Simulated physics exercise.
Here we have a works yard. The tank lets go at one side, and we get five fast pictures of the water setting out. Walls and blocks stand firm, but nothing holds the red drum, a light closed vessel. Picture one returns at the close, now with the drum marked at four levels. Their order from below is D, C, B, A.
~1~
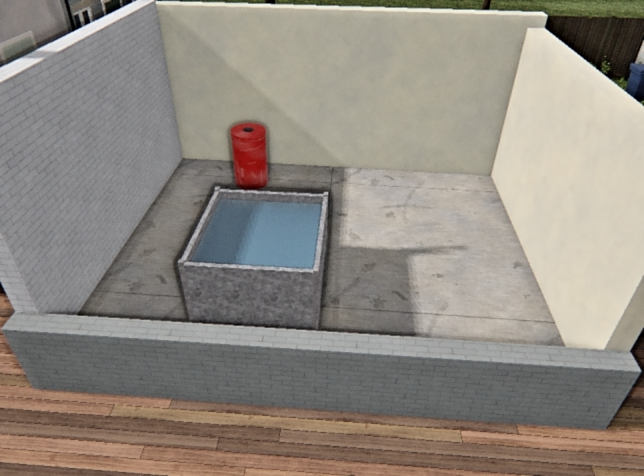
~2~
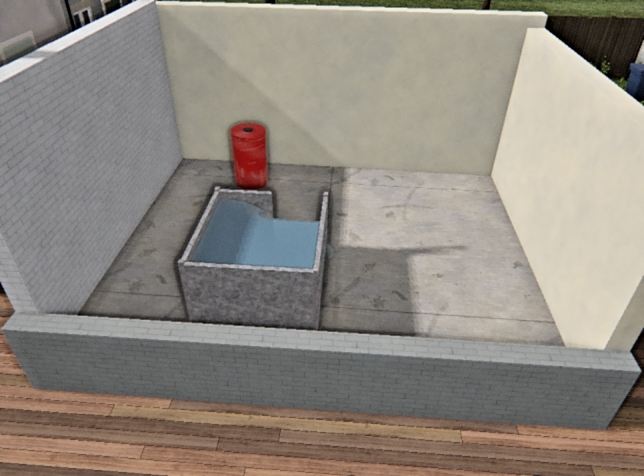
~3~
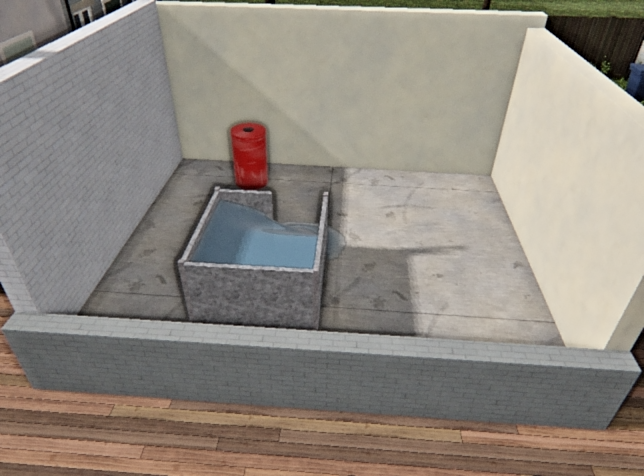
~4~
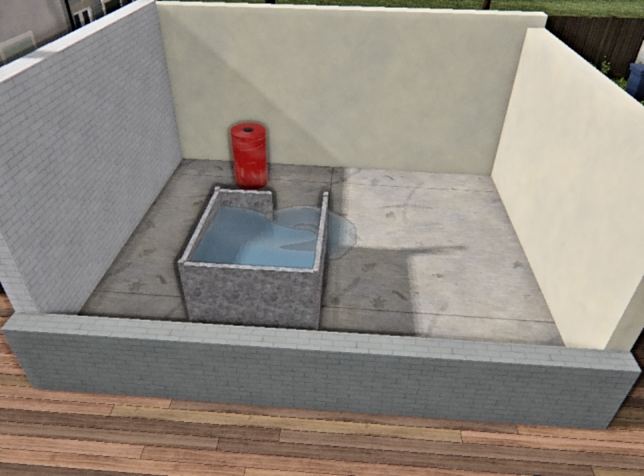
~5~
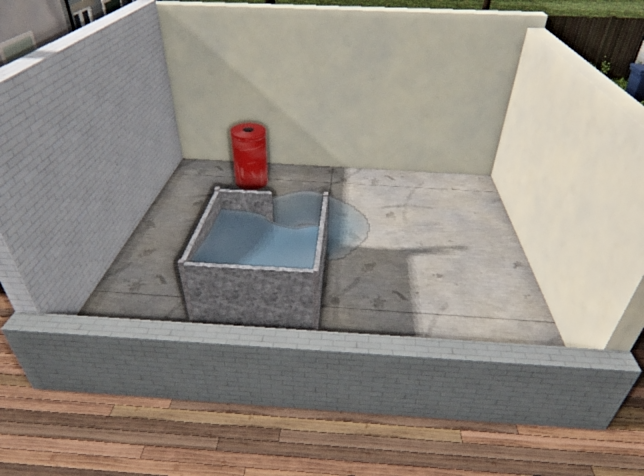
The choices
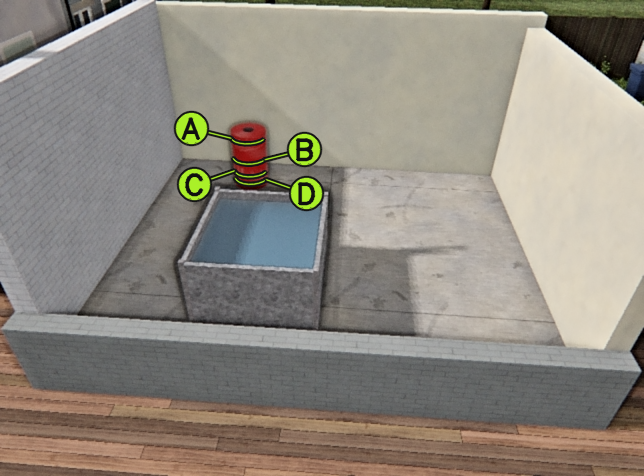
In a walled works yard, a full stone tank stood near a red drum until part of its back wall vanished, and water poured out through the gap and spread across the concrete floor.
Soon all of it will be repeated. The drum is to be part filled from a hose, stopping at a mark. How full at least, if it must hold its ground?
Take C.
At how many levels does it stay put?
Three of them.
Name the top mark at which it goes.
Here it is mark D.
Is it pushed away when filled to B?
No, that is safe.
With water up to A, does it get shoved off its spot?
No, that is safe.
In lime, A at (245, 143); B at (246, 164); C at (247, 176); D at (248, 184); from the bottom up D, C, B, A.
With A, it does not move.
With B, it does not move.
With C, it does not move.
With D, it is pushed about its own width away.
